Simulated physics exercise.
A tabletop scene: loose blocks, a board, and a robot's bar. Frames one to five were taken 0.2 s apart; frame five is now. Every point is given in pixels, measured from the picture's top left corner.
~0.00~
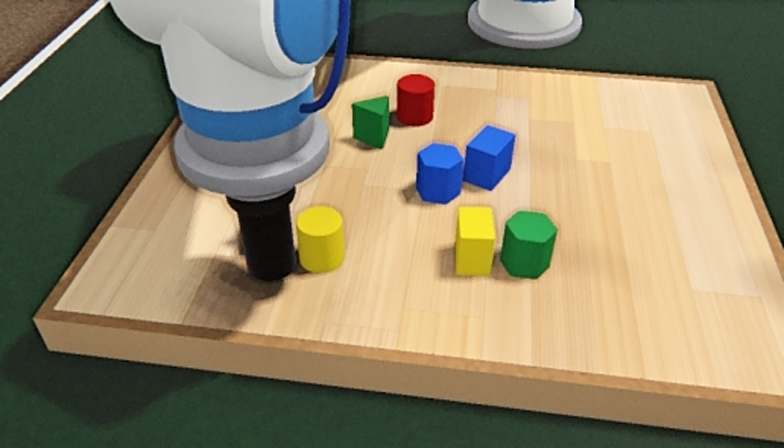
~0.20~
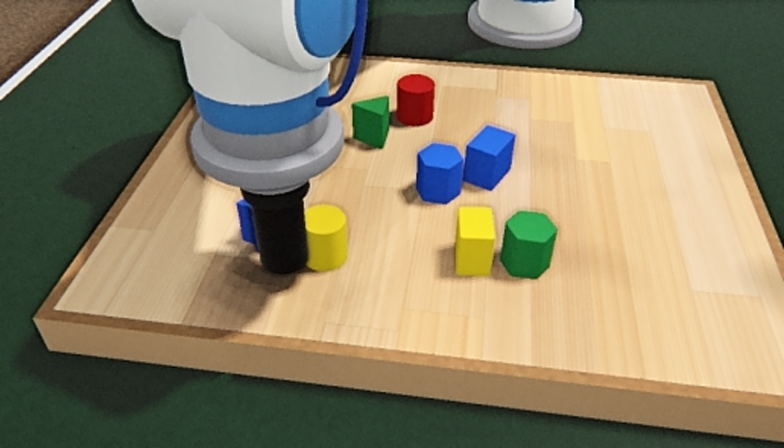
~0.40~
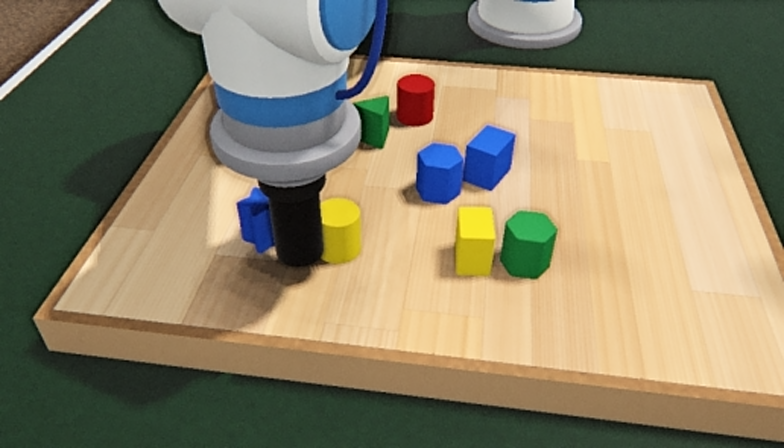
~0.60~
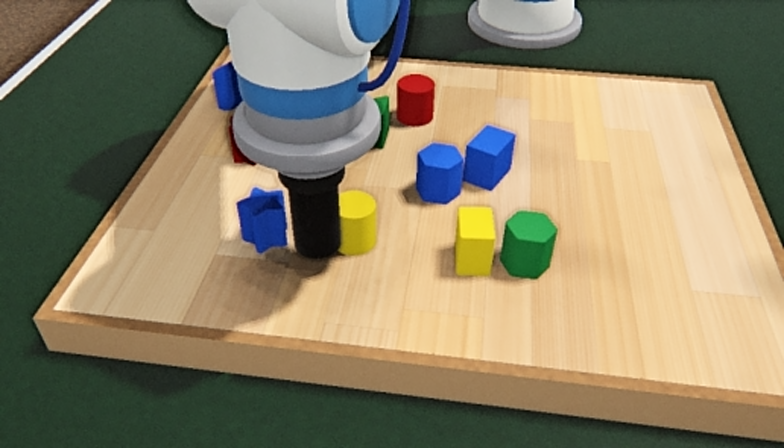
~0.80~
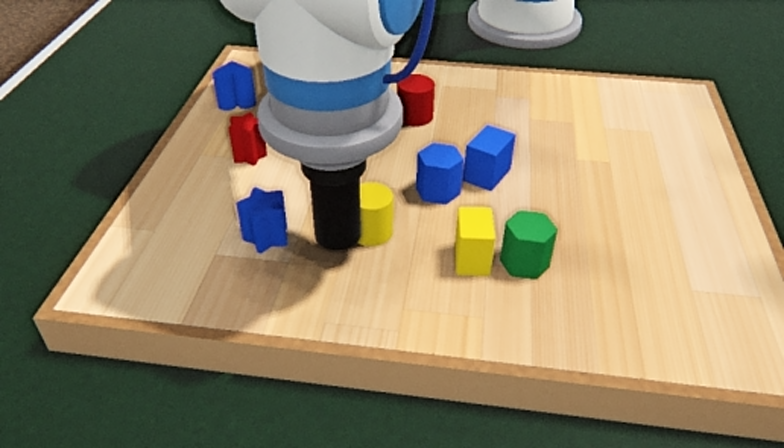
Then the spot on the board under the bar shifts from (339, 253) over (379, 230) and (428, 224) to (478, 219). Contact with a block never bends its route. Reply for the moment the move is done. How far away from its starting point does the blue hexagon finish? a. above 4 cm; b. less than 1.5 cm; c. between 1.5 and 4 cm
(c)
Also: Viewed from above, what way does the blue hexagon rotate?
Looking down, my answer is that the blue hexagon rotates clockwise.
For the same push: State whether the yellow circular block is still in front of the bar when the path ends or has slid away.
Beside or behind.
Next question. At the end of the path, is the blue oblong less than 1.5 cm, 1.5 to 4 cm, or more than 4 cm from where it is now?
Moves under 1.5 cm.
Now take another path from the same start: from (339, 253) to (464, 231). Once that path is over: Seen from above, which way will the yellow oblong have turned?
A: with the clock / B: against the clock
A.
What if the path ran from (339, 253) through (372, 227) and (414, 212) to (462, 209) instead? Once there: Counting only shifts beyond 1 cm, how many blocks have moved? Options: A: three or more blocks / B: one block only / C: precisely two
A: Three or more blocks.
On the path given first. One third of the way, bar at (381, 212); yellow circular block at (410, 173).
Two thirds of the way, bar at (431, 206); yellow circular block at (435, 160); blue hexagon at (451, 138), turned 30° clockwise; blue oblong at (499, 136).
At the end, bar at (480, 202); yellow circular block at (438, 159); blue hexagon at (451, 136), turned 30° clockwise; yellow oblong in place; blue oblong at (499, 136).
